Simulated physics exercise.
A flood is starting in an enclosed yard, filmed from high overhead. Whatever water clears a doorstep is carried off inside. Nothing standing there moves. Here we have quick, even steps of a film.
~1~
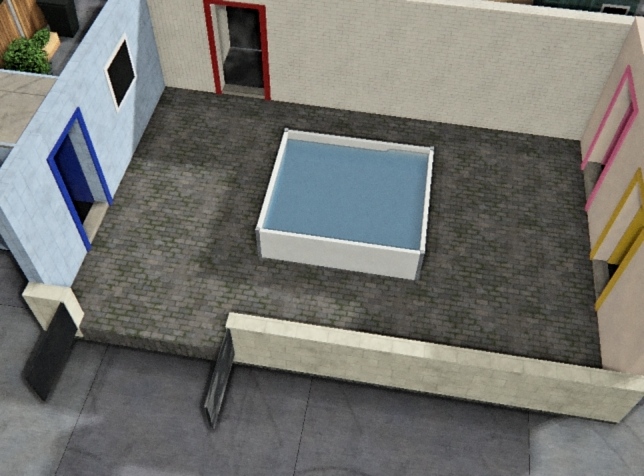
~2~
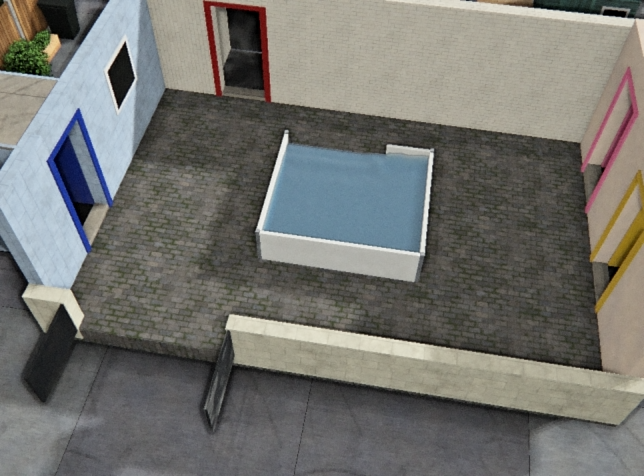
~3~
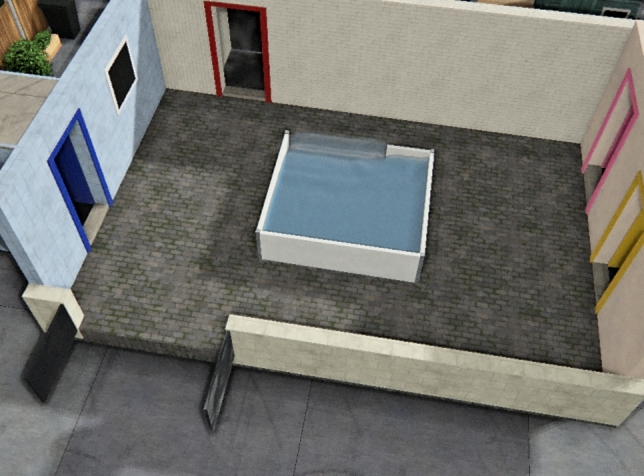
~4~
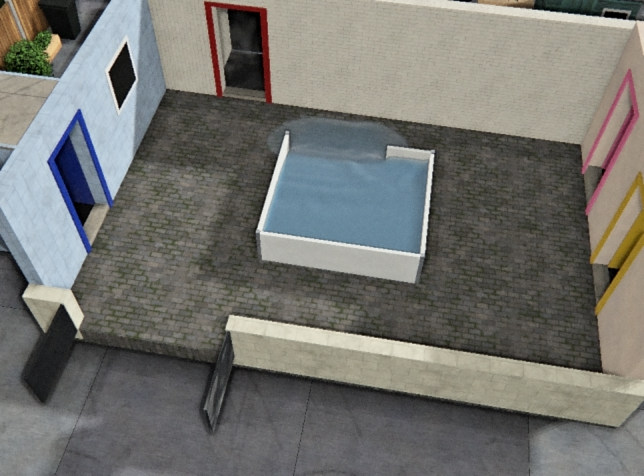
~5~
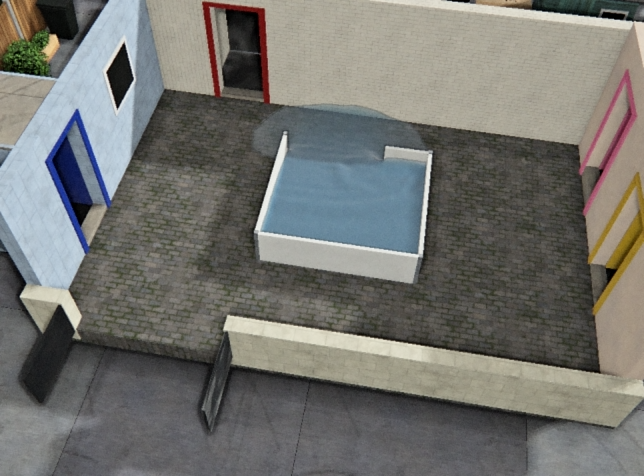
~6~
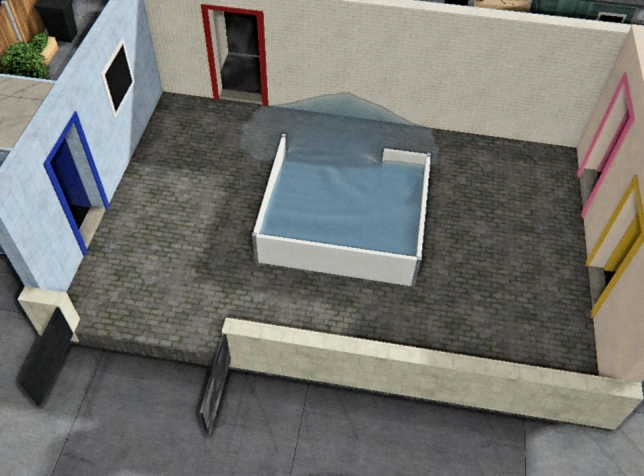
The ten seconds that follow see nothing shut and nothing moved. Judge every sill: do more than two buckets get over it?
As I see it, the red door goes beyond what's allowed there. The blue door stays inside what's allowed there. The pink door stays inside what's allowed there. The yellow door goes beyond what's allowed there.
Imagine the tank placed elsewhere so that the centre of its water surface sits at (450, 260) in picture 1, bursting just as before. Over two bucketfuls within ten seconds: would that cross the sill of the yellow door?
Result for the yellow door: It tops the limit.
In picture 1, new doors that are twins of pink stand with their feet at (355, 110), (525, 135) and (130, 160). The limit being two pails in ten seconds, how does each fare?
Taking them as listed, the first overshoots, the second undershoots and the third undershoots.
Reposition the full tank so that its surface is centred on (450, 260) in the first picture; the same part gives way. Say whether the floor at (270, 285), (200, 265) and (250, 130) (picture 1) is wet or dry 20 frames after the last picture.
Points in turn: Not reached; not reached; inundated.
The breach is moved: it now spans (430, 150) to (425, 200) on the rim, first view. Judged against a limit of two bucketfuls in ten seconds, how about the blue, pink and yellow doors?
Result - blue door: Below the limit; pink door: Above the limit; yellow door: Above the limit.
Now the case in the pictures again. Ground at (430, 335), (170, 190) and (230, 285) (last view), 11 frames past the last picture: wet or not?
As listed, the points end up high and dry, high and dry and high and dry.
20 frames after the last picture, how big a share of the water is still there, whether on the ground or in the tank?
My figure is close to 98 percent.
A moment on, water covers 15 % of the floor; the red door wet at the sill, nothing in, the blue door not reached, the pink door not reached, the yellow door not reached.
Next, water covers 30 % of the floor; the red door under two buckets in, the blue door not reached, the pink door not reached, the yellow door not reached.
Then, water covers 50 % of the floor; the red door over two buckets in, the blue door wet at the sill, nothing in, the pink door wet at the sill, nothing in, the yellow door wet at the sill, nothing in.
Later, water covers 80 % of the floor; the red door over two buckets in, the blue door wet at the sill, nothing in, the pink door wet at the sill, nothing in, the yellow door over two buckets in.
In the end, water covers 95 % of the floor; the red door over two buckets in, the blue door wet at the sill, nothing in, the pink door wet at the sill, nothing in, the yellow door over two buckets in.
